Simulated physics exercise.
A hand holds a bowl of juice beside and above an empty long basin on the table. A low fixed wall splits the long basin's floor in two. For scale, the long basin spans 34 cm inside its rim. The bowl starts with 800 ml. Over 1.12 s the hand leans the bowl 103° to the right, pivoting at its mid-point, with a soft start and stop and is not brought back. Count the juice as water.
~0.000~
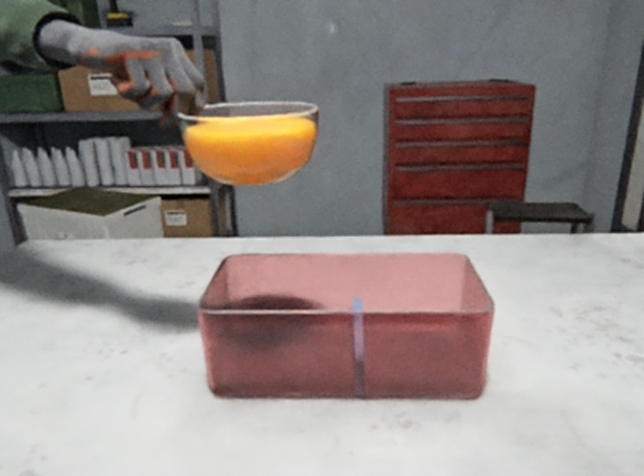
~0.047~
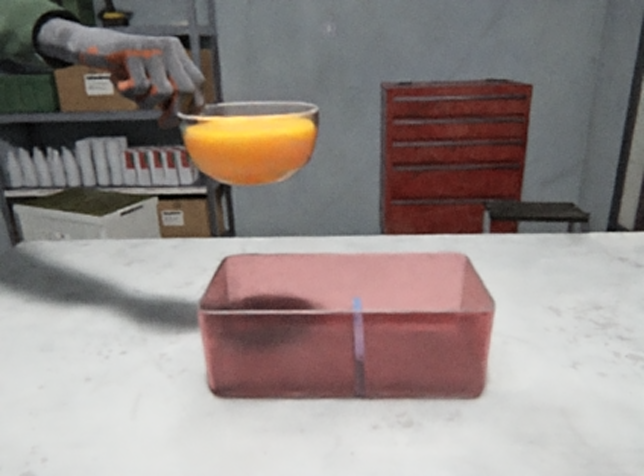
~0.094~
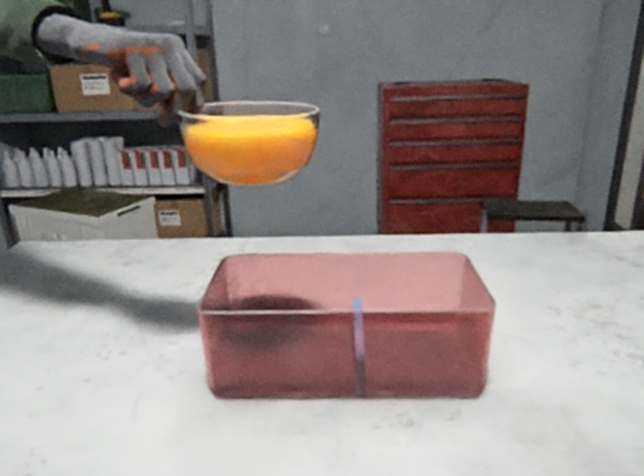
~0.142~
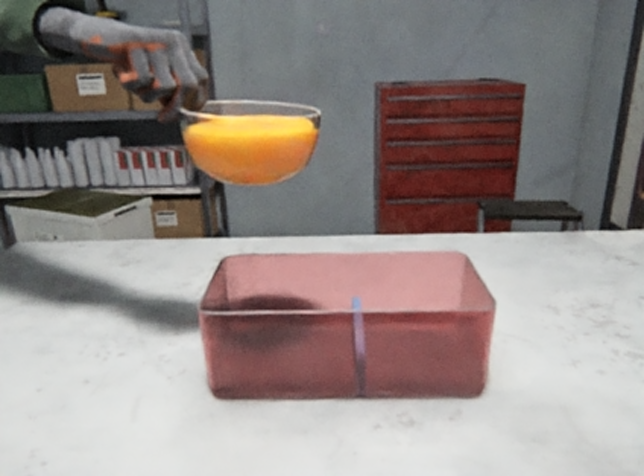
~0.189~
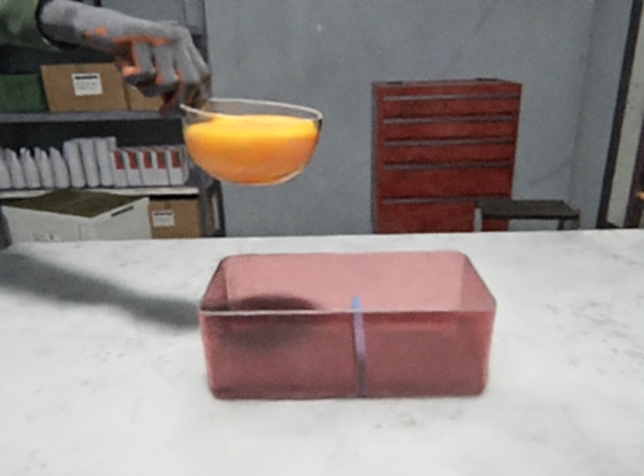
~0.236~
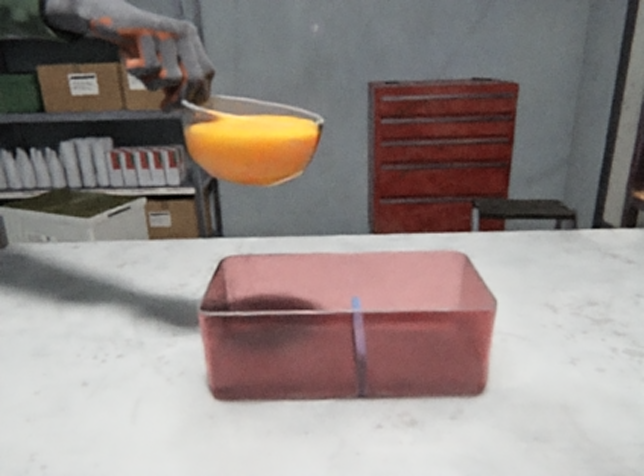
The video shows a gloved hand holding a clear bowl of orange juice above an empty reddish basin on a pale table, then slowly leaning the bowl slightly to the right while the juice stays inside.
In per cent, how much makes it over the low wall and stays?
The far part has some 74 per cent.
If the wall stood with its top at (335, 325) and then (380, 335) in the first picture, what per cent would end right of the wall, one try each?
In turn about 90 and 50 per cent.
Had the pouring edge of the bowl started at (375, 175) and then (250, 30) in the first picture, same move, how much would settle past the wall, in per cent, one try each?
First 95, then 25 per cent.
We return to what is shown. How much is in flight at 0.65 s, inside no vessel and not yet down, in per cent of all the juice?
About 38 per cent.
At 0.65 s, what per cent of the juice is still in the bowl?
Some 52 per cent.
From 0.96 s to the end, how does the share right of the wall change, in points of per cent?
The share moves up, by some 2 per cent.
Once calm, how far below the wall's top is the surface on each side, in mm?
Some 42 mm on the left and 24 mm on the right.
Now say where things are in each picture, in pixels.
In the first picture, it leans 0°; its right rim is at (317, 110); the juice meets the walls at (189, 127) and (315, 123); the long basin's rim runs from (212, 281) to (480, 280); the wall's top is at (358, 326).
In the second picture, it leans 0°; its right rim is at (318, 110); the juice meets the walls at (188, 126) and (315, 124).
In the third picture, it leans 2°; its right rim is at (318, 112); the juice meets the walls at (188, 126) and (316, 124).
In the fourth picture, it leans 4°; its right rim is at (320, 114); the juice meets the walls at (189, 125) and (317, 124).
In the fifth picture, it leans 7°; its right rim is at (321, 118); the juice meets the walls at (189, 125) and (317, 124).
In the sixth picture, it leans 11°; its right rim is at (322, 122); the juice meets the walls at (190, 125) and (319, 125).
After 0.65 s the tilt is 65° and 53 per cent is still to pour, 1 is left of the wall and 8 right of it.
After 0.96 s the tilt is 98° and 6 per cent is still to pour, 10 is left of the wall and 72 right of it.
After 1.27 s the tilt is 103° and 0 per cent is still to pour, 25 is left of the wall and 74 right of it.
After 1.62 s the tilt is 103° and 0 per cent is still to pour, 25 is left of the wall and 74 right of it.
In the end 25 per cent lies left of the wall, 74 right of it and 1 outside.
